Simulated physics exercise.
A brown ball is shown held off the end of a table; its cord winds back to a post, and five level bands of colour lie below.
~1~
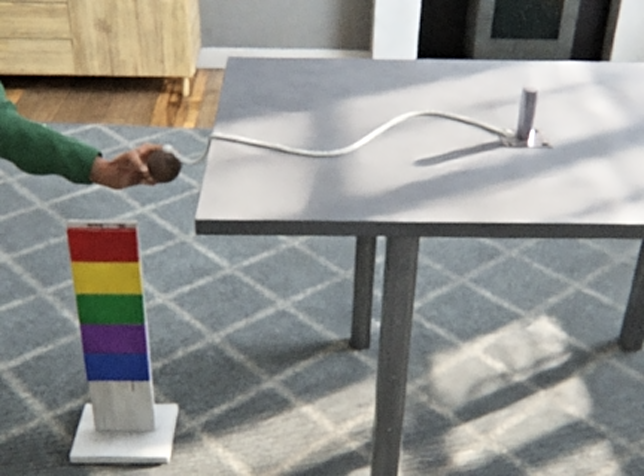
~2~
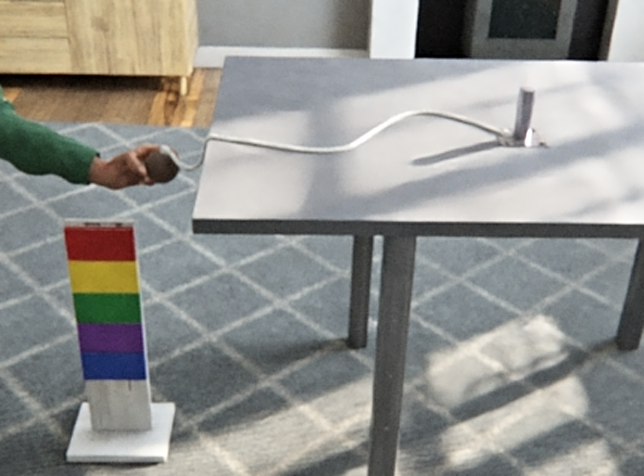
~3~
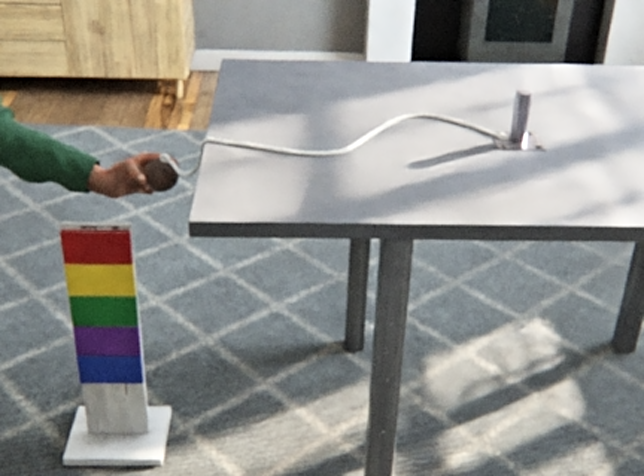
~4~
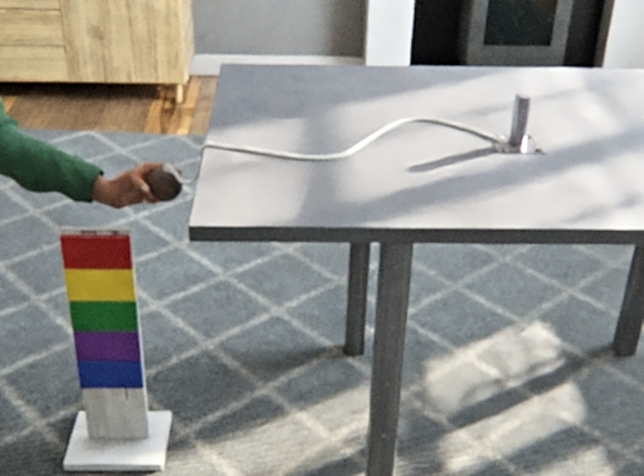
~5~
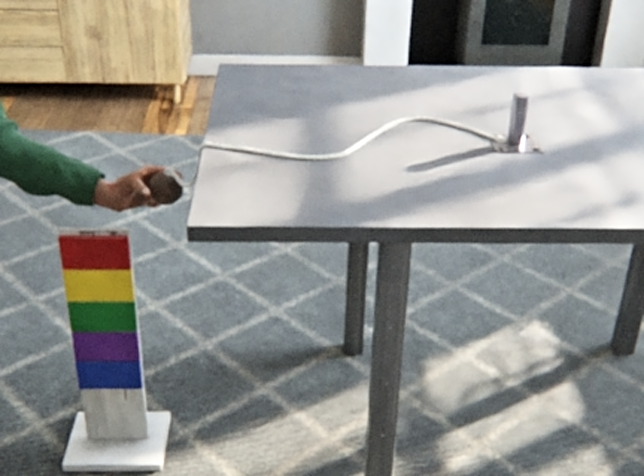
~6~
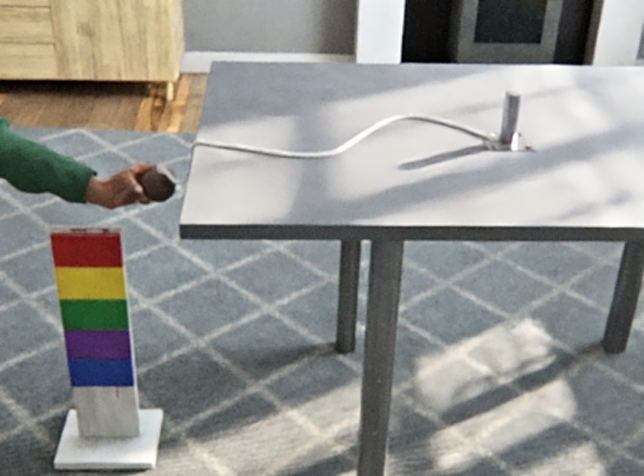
In a room with a patterned grey rug, a hand in a green sleeve holds a brown ball off the left end of a grey table, its pale cord winding back to a post, above red, yellow, green, purple and blue bands. The hand and ball barely move while the view shifts slightly.
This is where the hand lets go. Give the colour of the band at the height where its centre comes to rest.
The band is yellow.
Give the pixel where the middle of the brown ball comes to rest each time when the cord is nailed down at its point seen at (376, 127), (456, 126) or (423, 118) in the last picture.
The three spots are (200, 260), (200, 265) and (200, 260), in that order.
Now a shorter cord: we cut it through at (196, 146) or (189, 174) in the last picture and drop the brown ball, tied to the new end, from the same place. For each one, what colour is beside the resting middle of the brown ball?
Taking them in turn, you'd get higher than all five, then red.
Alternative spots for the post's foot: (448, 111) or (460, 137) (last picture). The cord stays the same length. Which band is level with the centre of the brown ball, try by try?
First try: Green; second try: Green.
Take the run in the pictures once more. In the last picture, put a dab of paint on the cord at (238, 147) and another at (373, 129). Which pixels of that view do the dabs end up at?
The first moves to (197, 156), the second to (340, 135).
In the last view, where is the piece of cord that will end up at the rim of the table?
Look close to (264, 151) - that's the one.
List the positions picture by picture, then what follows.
In the first frame, brown ball (164, 166); red (103, 247); yellow (107, 279); green (110, 310); purple (114, 340); blue (117, 368).
In the second frame, brown ball (162, 166); cord through (473, 123) (405, 115) (364, 139) (296, 149) (213, 138).
In the third frame, brown ball (161, 174).
In the fourth frame, brown ball (165, 185); cord through (469, 129) (401, 122) (360, 146) (293, 156) (209, 145).
In the fifth frame, brown ball (166, 188).
In the sixth frame, brown ball (158, 186); cord through (460, 127) (392, 120) (351, 144) (283, 154) (200, 143).
Soon after, ball near (167, 279); level with yellow.
Then, ball near (223, 271); level with yellow.
Further on, ball near (192, 275); level with yellow.
At rest, ball near (201, 276); level with yellow. Its centre hangs level with the yellow band.
